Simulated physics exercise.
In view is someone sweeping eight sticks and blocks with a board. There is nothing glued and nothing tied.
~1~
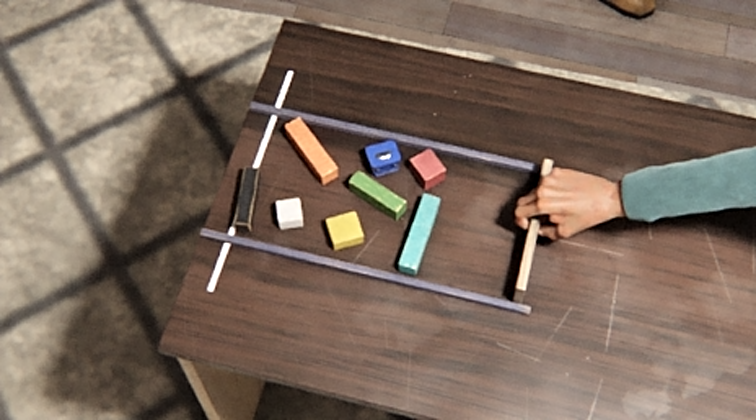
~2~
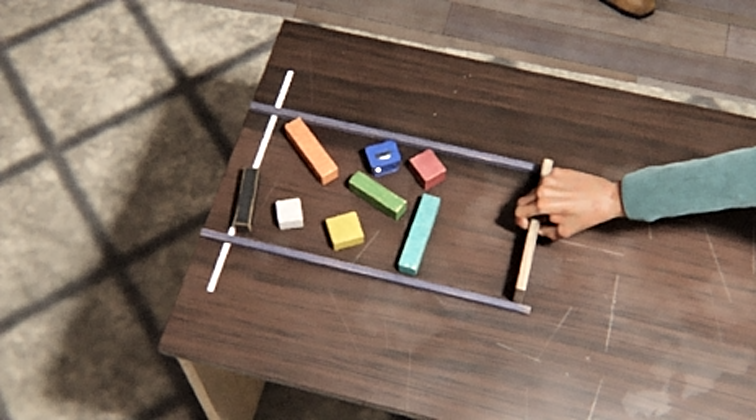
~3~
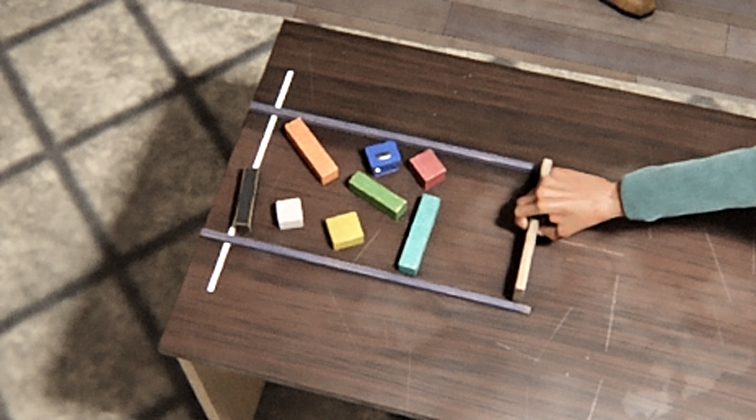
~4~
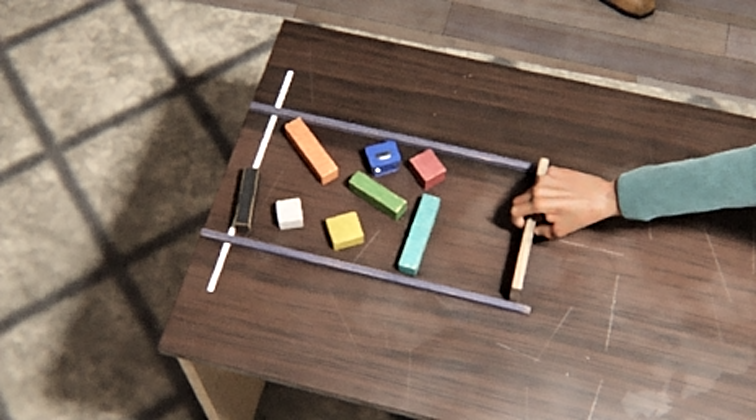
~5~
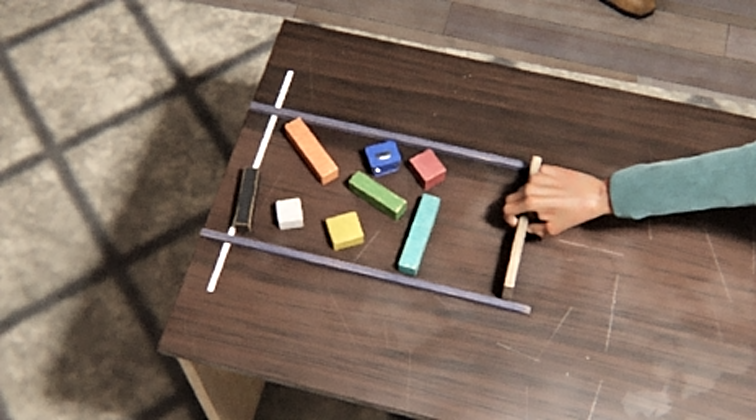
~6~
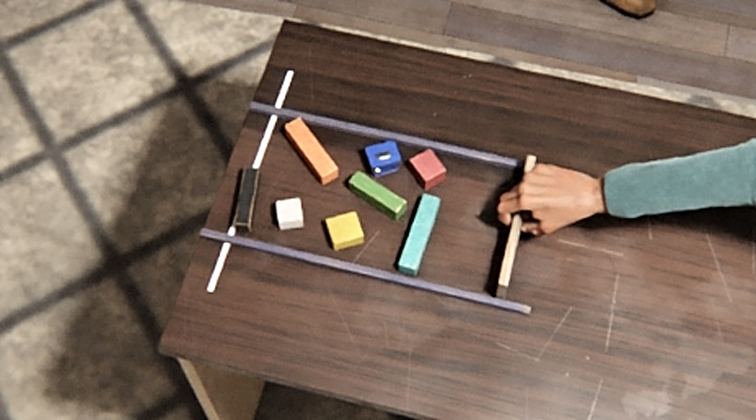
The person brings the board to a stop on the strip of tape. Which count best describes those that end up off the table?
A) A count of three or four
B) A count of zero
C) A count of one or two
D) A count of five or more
(D) A count of five or more.
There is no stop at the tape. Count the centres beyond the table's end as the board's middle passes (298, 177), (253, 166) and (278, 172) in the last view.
By position: 2 / 6 / 3.
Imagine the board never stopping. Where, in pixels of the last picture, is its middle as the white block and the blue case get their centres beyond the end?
First it's close to (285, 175), next close to (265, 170).
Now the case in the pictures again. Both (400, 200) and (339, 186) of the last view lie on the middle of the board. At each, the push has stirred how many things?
Answer - first 5, then 7.
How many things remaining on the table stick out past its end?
Overhanging ones - 0.
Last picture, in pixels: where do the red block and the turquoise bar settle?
You'll see the red block at (258, 121), with the turquoise bar at (236, 192).
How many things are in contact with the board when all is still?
My count gives 2.
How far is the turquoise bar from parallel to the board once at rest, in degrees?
I'd say it's about 0° out of line.
A little later, none off yet; black stick at rest near (248, 199); white block at rest near (290, 214); orange bar at rest near (311, 151).
When it is over, the number that fall off is five or more; down, green bar, blue case, yellow block, orange bar, white block and black stick.
